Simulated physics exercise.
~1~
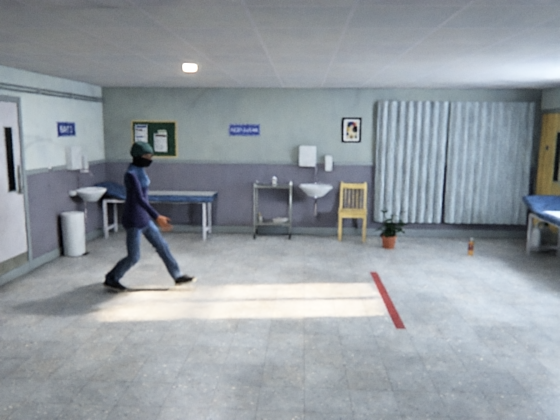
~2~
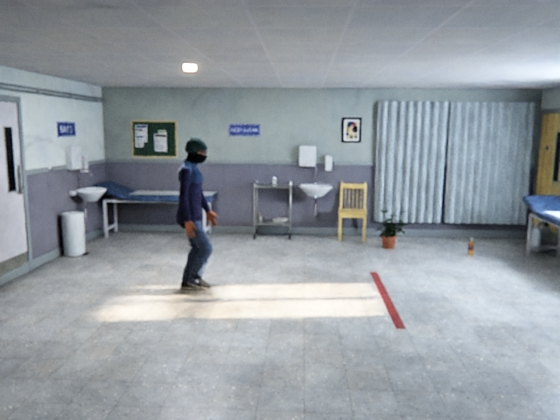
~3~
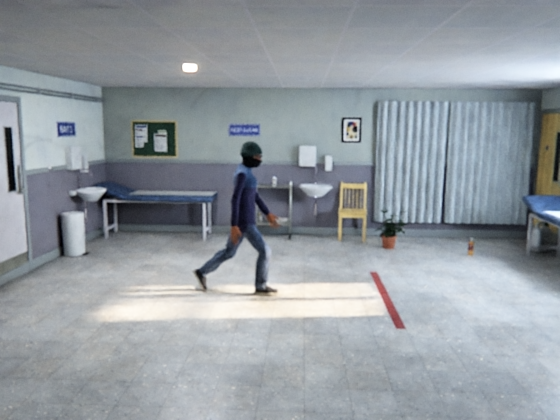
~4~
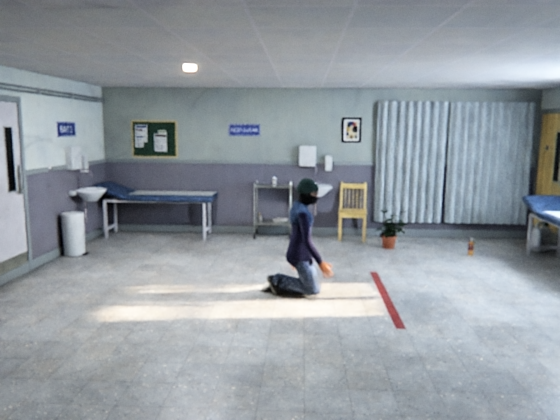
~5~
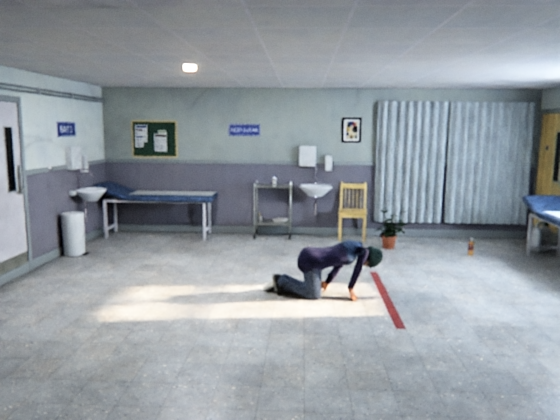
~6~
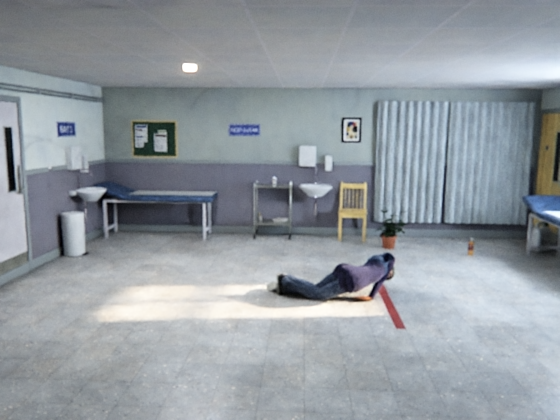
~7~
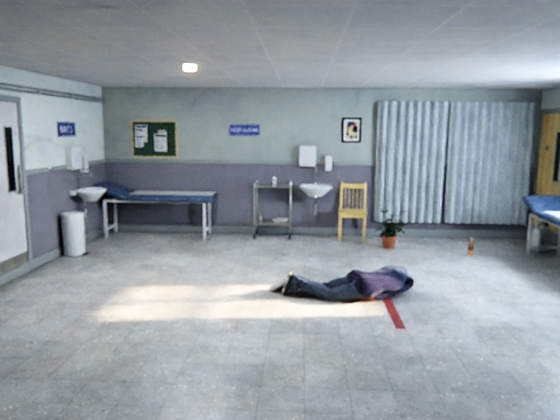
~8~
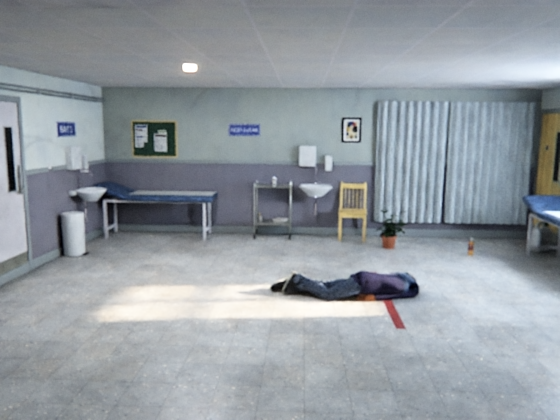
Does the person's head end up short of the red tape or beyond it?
The person's head ends up beyond the red tape, with the body lying flat on the floor.
A person walks right across the room, kneels, and ends lying flat across the red tape.
